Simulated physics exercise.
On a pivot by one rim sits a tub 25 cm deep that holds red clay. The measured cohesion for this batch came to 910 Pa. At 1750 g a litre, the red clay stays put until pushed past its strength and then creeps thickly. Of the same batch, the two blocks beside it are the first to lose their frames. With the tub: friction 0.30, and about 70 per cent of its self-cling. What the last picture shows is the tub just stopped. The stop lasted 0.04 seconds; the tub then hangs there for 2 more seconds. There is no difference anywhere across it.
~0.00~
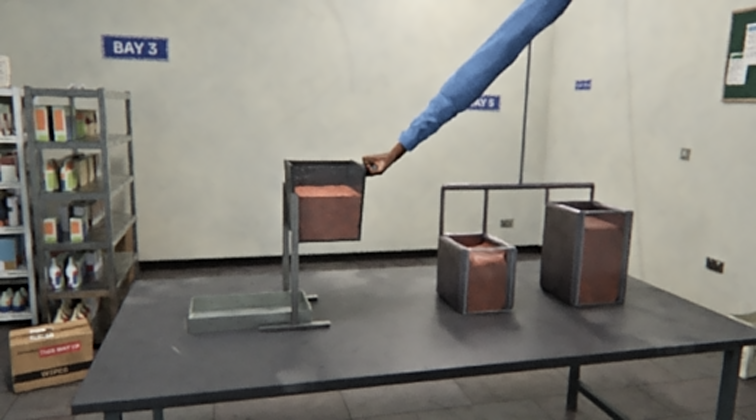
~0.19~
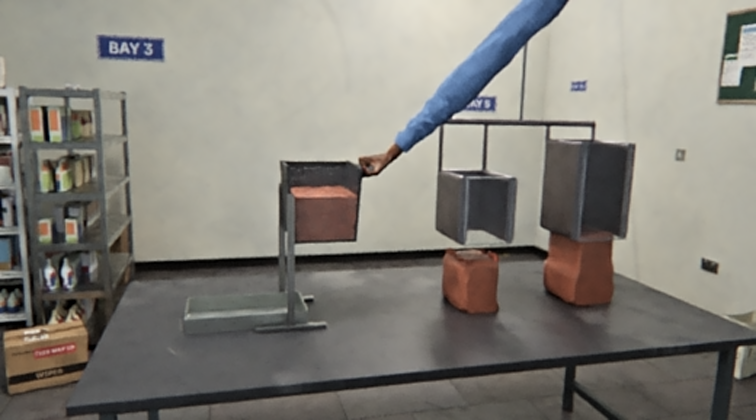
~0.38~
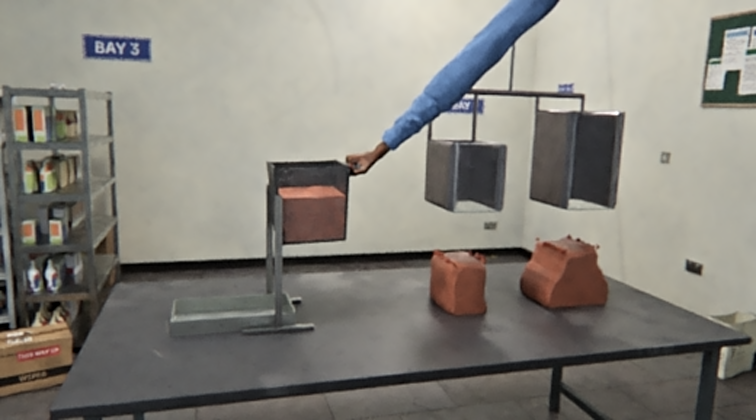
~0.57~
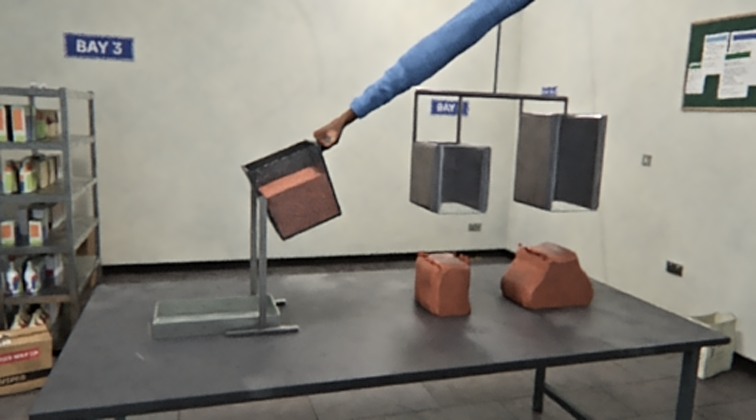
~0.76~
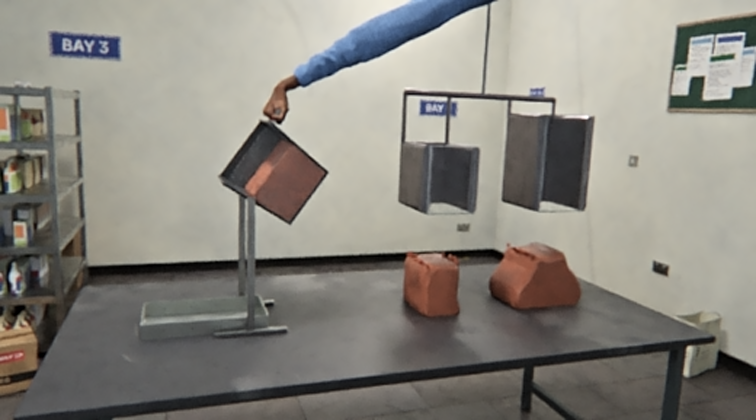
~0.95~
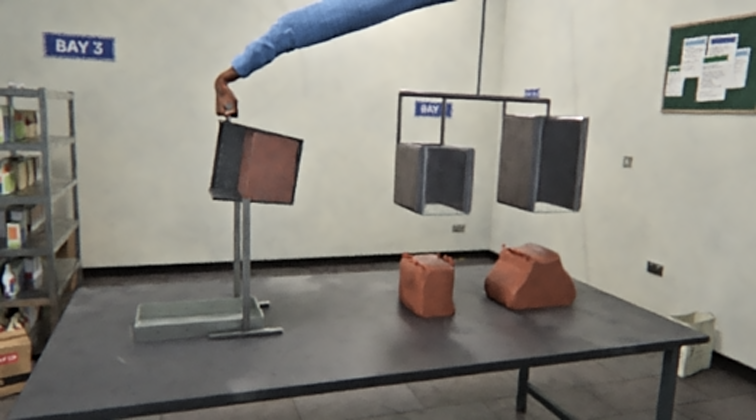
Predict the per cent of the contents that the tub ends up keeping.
The tub ends up keeping roughly 100 %.
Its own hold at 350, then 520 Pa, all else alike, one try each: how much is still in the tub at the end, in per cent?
About 80 % first, about 100 % second.
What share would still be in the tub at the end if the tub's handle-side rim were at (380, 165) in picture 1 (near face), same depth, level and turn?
I'd guess around 100 per cent remains.
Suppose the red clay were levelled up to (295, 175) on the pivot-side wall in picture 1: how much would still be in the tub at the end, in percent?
Around 100 per cent.
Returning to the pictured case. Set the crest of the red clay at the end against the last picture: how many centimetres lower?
2 cm or so.
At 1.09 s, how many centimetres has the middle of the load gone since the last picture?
Something like 1 cm, give or take.
After 1.09 s, the tub is at 82 degrees and holds 100 %.
After 1.26 s, the tub is at 82 degrees and holds 100 %.
After 1.43 s, the tub is at 82 degrees and holds 100 %.
After 1.60 s, the tub is at 82 degrees and holds 100 %.
After 2.95 s, the tub is at 82 degrees and holds 100 %.
